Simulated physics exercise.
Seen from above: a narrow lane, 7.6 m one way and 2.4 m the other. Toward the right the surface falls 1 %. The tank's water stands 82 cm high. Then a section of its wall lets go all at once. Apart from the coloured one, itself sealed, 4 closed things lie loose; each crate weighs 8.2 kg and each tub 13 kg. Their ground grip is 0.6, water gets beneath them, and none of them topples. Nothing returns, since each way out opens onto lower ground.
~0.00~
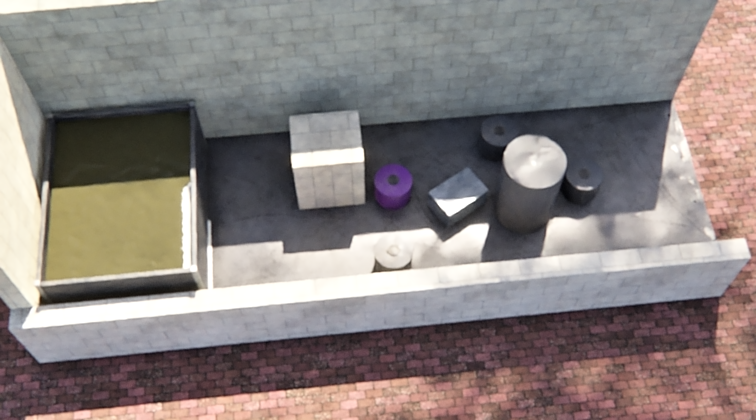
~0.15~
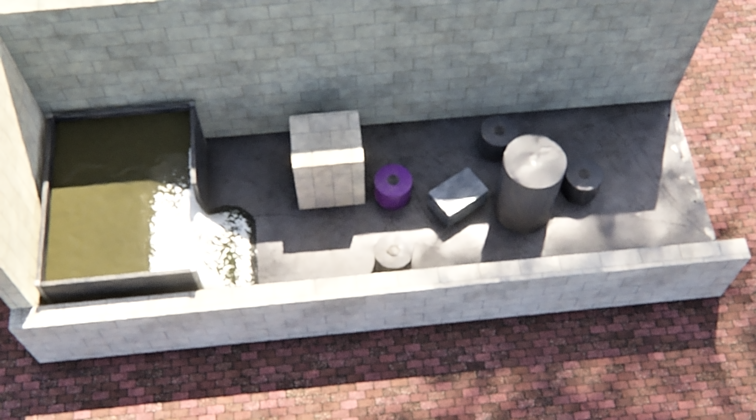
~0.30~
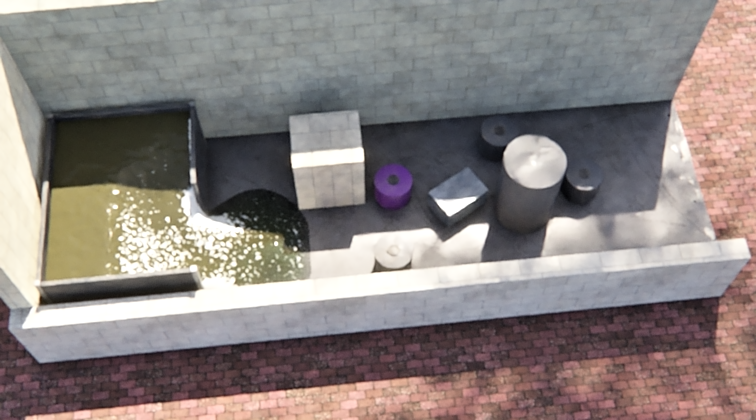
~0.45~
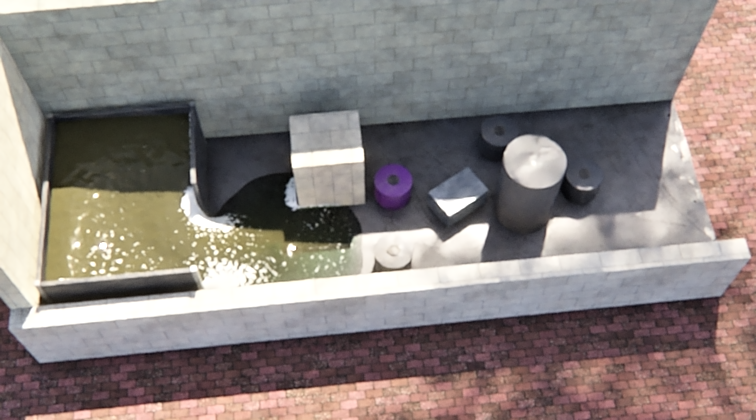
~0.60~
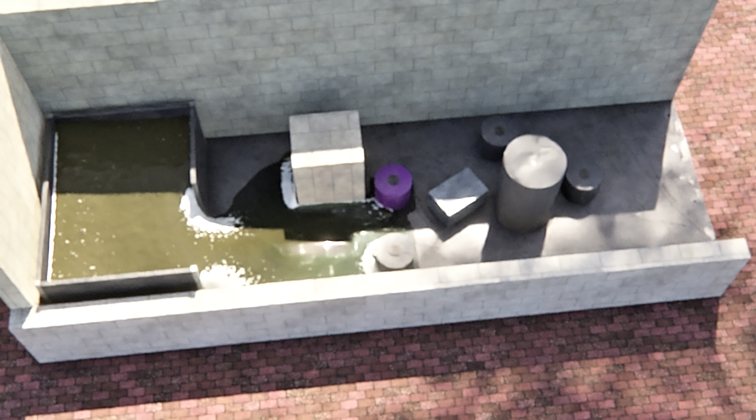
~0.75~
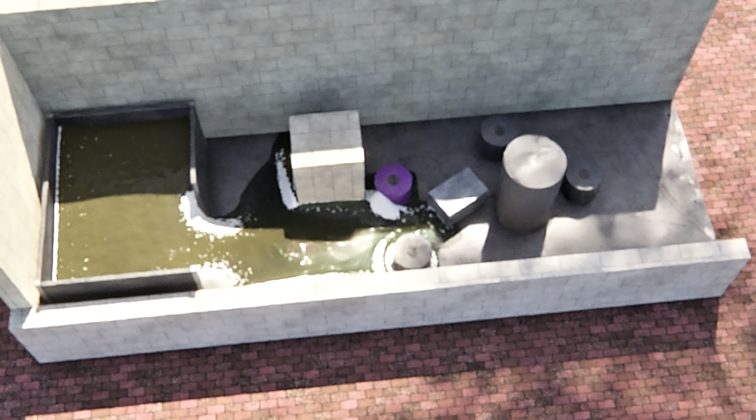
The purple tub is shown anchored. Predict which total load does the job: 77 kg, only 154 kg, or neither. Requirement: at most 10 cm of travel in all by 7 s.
It will need only the lighter amount.
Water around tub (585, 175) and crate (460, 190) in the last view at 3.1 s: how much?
About 3 and 11 cm.
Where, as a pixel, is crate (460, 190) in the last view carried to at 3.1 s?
It ends up close to (424, 129).
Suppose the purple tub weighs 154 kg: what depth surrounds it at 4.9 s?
Something like 12 centimetres.
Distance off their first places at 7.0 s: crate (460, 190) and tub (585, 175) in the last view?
Log: Item 1 = 200 cm; item 2 = 0 cm.
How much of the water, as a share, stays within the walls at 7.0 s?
About 54 in a hundred parts of the water.
After 1.4 s the purple tub would be 0 cm from its start with 77 kg and 0 cm from its start with 154 kg; 9 cm of water round it then.
After 3.1 s the purple tub would be 0 cm from its start with 77 kg and 0 cm from its start with 154 kg; 14 cm of water round it then.
After 4.9 s the purple tub would be 0 cm from its start with 77 kg and 0 cm from its start with 154 kg; 12 cm of water round it then.
After 7.0 s the purple tub would be 0 cm from its start with 77 kg and 0 cm from its start with 154 kg; 10 cm of water round it then.
